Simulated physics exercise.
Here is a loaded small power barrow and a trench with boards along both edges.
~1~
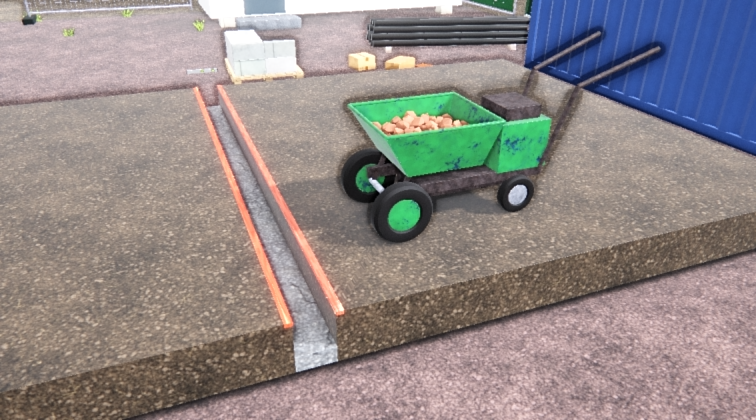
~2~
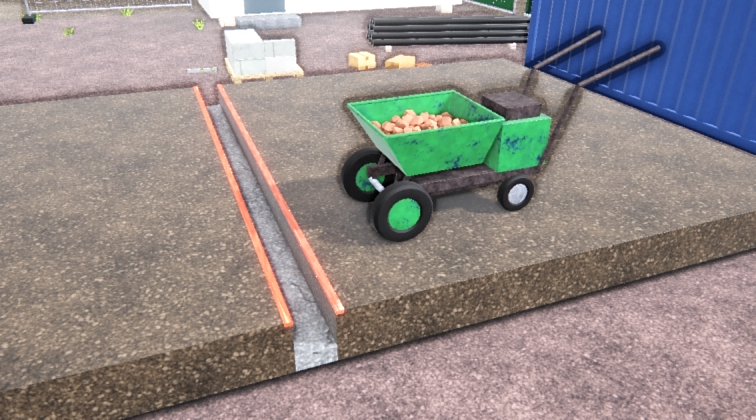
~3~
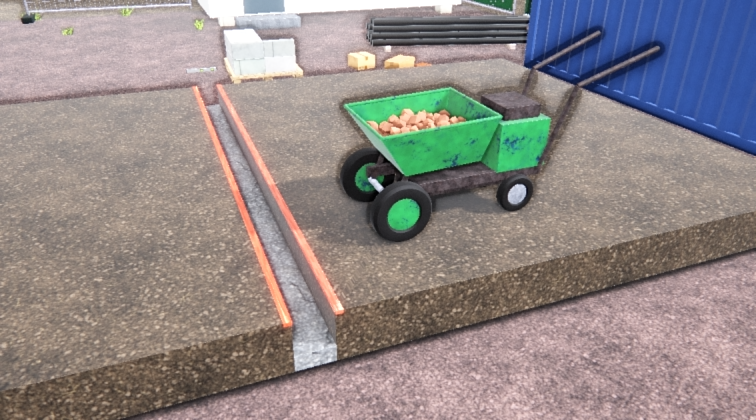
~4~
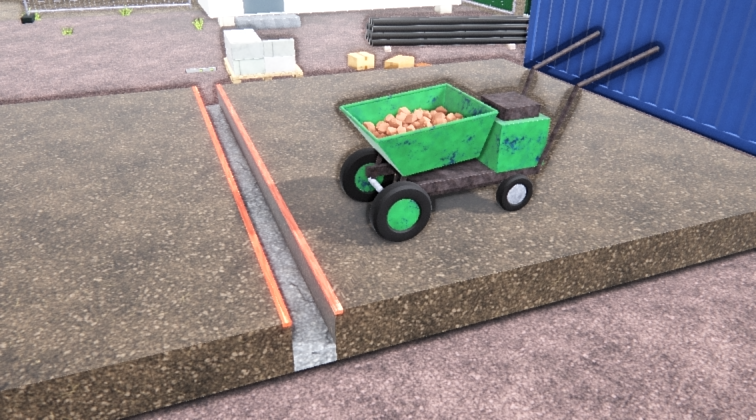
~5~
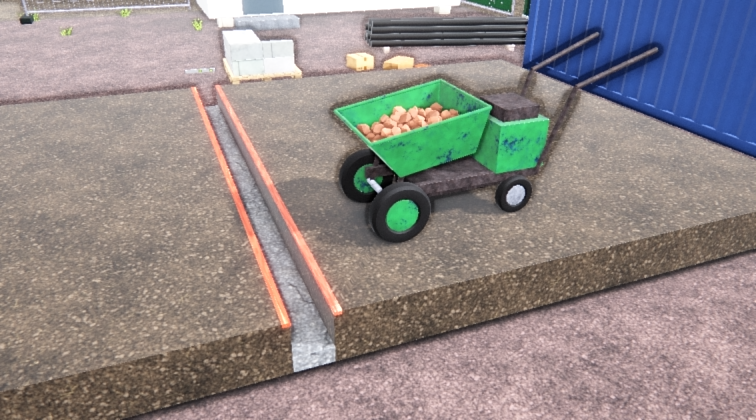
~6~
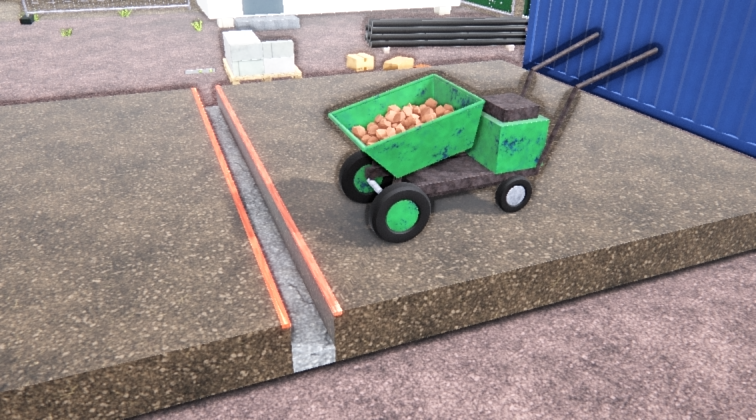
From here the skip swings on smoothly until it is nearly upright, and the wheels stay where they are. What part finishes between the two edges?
Between the edges lies over half of the load.
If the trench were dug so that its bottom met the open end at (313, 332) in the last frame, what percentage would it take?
Roughly 60 in a hundred.
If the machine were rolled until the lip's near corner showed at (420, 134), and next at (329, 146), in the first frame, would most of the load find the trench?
The first try: Less than half. The second: Below a half.
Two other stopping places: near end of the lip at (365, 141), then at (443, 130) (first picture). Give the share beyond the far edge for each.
First some 20, then 0 per cent.
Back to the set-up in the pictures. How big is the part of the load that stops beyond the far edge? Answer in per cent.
About 0 per cent.
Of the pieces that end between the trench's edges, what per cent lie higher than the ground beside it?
Near 0 %.
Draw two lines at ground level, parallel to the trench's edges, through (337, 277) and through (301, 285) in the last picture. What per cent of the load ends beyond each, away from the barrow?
About 80 and 50 per cent.
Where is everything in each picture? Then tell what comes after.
Lip of the skip at (386, 138), level; top of the load at (424, 130), lumps of rubble; first edge of the trench at (323, 279); far edge at (275, 290), the trench under half as wide as the skip, and about as deep as wide, in the first frame.
Lip of the skip at (385, 138), level; top of the load at (424, 129), in the second frame.
Lip of the skip at (382, 139), tipped barely; top of the load at (421, 128), in the third frame.
Lip of the skip at (377, 141), tipped a little; top of the load at (429, 128), in the fourth frame.
Lip of the skip at (371, 145), tipped a little; top of the load at (429, 123), in the fifth frame.
Lip of the skip at (364, 150), tipped a little; top of the load at (424, 120); first edge of the trench at (321, 280); far edge at (273, 290), in the sixth frame.
Soon, skip tipped well over; all in the skip.
A while on, skip tipped steeply; nearly all in the skip; a stray few in or heaped over the trench; a stray few falling.
Towards the end, skip tipped right over; about half in the skip; a stray few short of the trench; about half in or heaped over the trench; a stray few falling.
Finally, skip tipped right over; about a quarter in the skip; a stray few short of the trench; most in or heaped over the trench; none beyond it.
